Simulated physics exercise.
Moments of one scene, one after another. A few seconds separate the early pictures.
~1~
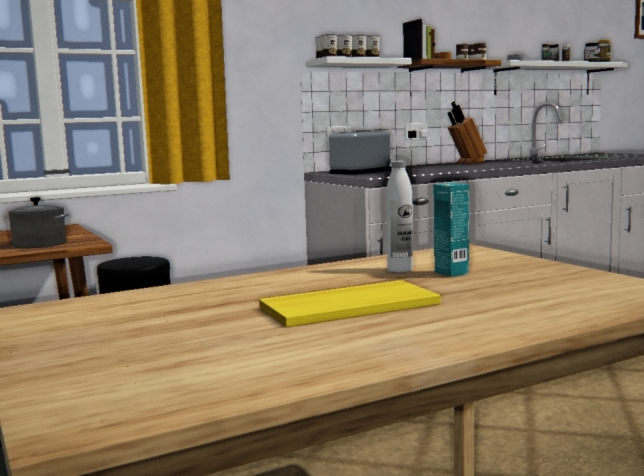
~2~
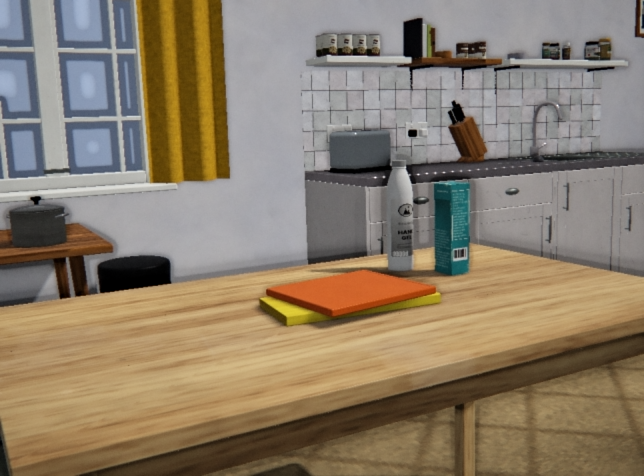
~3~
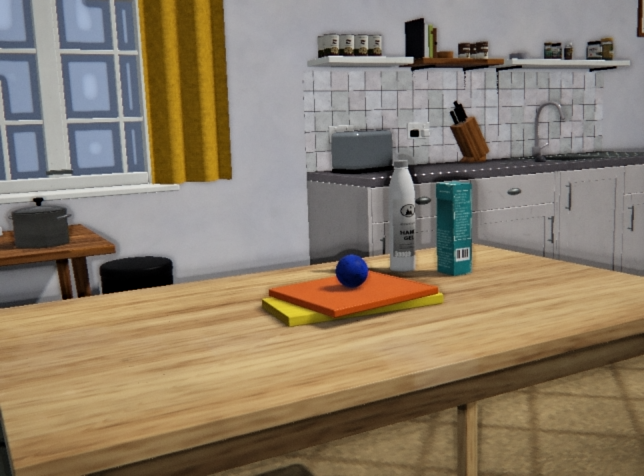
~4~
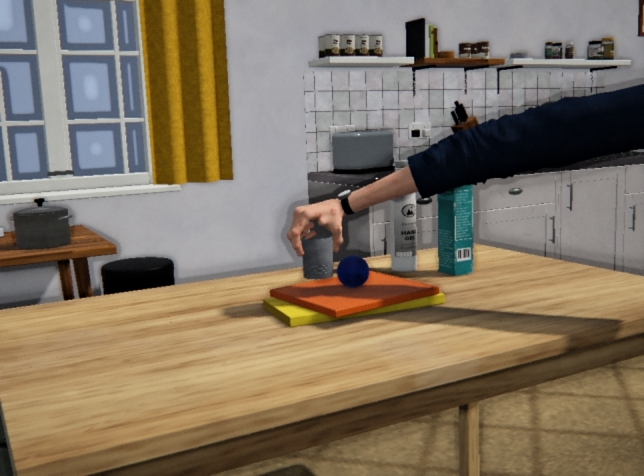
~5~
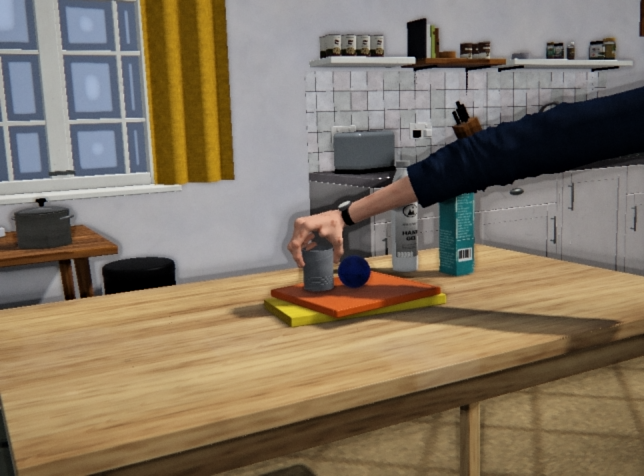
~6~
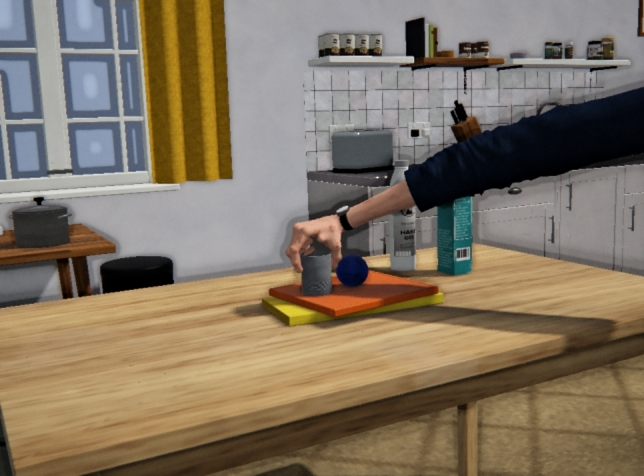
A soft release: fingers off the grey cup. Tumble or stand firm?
I expect everything to stay in place.
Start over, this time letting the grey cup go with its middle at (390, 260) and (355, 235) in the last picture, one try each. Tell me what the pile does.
First try: It stays up; second try: It loses its balance.
Then, 0.40 s after the last picture, nothing has stirred.
Then, 0.80 s after the last picture, grey cup resting near (316, 273).
At rest, all 6 in place. Seen from the same camera at the end, grey cup near (316, 273). The pile stays up.
